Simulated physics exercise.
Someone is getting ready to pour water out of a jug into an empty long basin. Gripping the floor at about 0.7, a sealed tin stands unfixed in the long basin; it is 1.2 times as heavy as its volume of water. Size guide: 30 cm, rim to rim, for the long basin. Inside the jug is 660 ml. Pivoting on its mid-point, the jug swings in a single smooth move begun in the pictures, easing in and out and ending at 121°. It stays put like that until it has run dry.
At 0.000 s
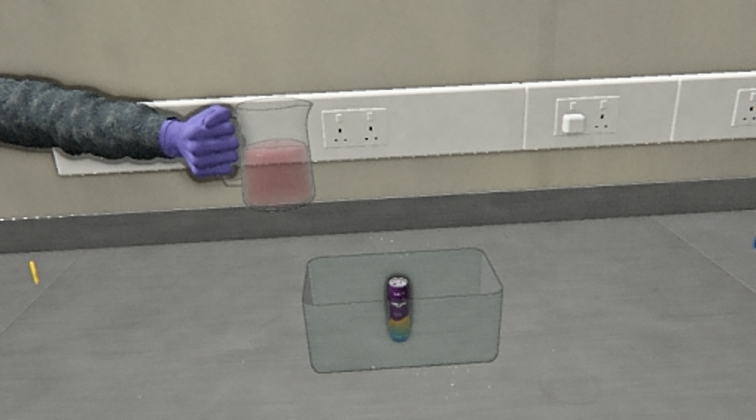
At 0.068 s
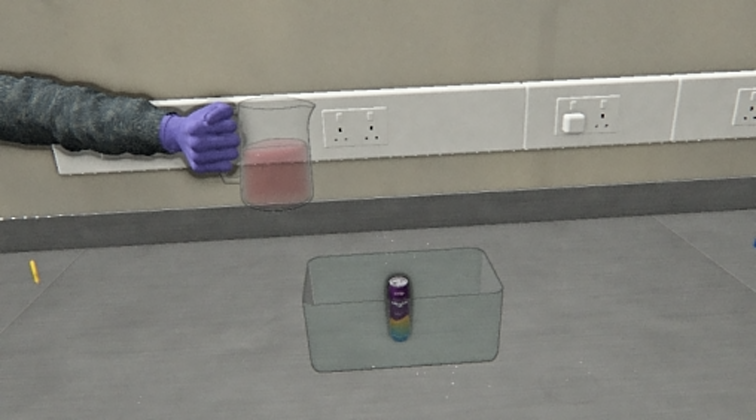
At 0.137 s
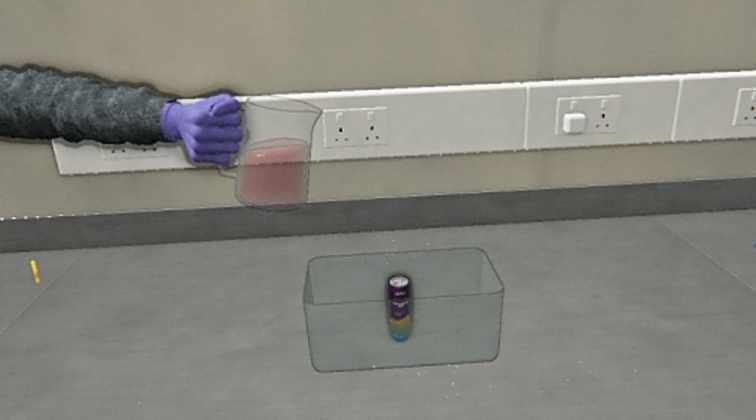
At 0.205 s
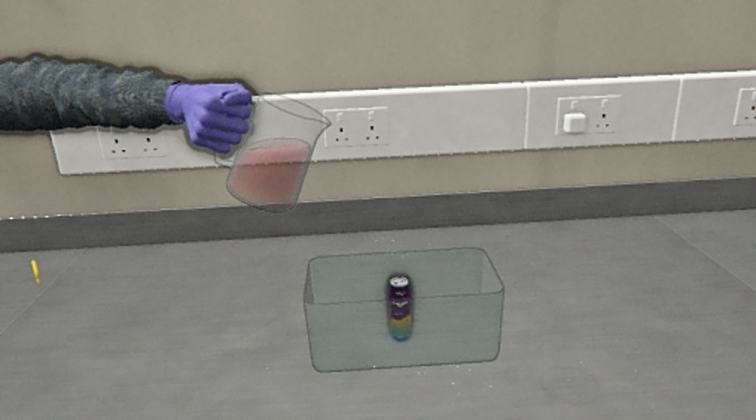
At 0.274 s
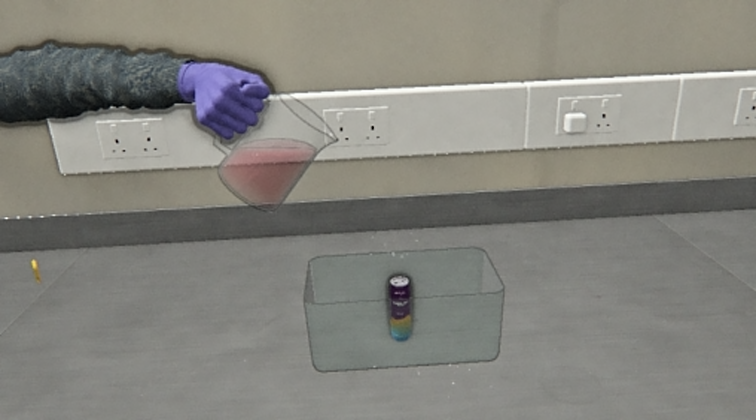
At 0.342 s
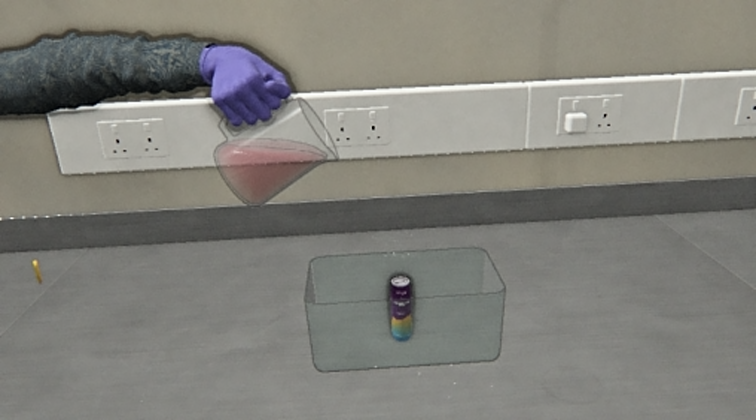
On a grey floor by a wall with white sockets, a purple-gloved hand holds a clear jug of pink liquid above and left of a clear basin with a purple can inside. The jug starts upright, then the hand tilts it steadily rightward until it leans steeply, its liquid sloshing within.
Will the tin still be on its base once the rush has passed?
It will tip.
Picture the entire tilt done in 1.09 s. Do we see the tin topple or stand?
Then it tips over.
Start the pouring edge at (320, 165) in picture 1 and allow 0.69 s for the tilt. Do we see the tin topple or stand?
Then the tin remains standing.
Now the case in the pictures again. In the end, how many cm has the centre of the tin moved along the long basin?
It finishes around 9.5 cm from where it began.
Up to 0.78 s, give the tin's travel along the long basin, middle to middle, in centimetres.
Reading: Roughly 4 cm.
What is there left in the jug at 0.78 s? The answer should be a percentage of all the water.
I reckon near 10 per cent still sits there.
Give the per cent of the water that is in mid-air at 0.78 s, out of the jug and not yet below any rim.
It comes to some 22 percent of the total.
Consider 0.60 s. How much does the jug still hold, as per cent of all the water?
I reckon about 58 in a hundred is still held.
After 0.60 s the tilt is 116° and 57 per cent is still to pour; the tin stands where it began.
After 0.78 s the tilt is 121° and 11 per cent is still to pour; the tin leans 6°.
After 0.98 s the tilt is 121° and 0 per cent is still to pour; the tin lies on its side.
After 1.19 s the tilt is 121° and 0 per cent is still to pour; the tin lies on its side.
In the end the tin lies on its side.
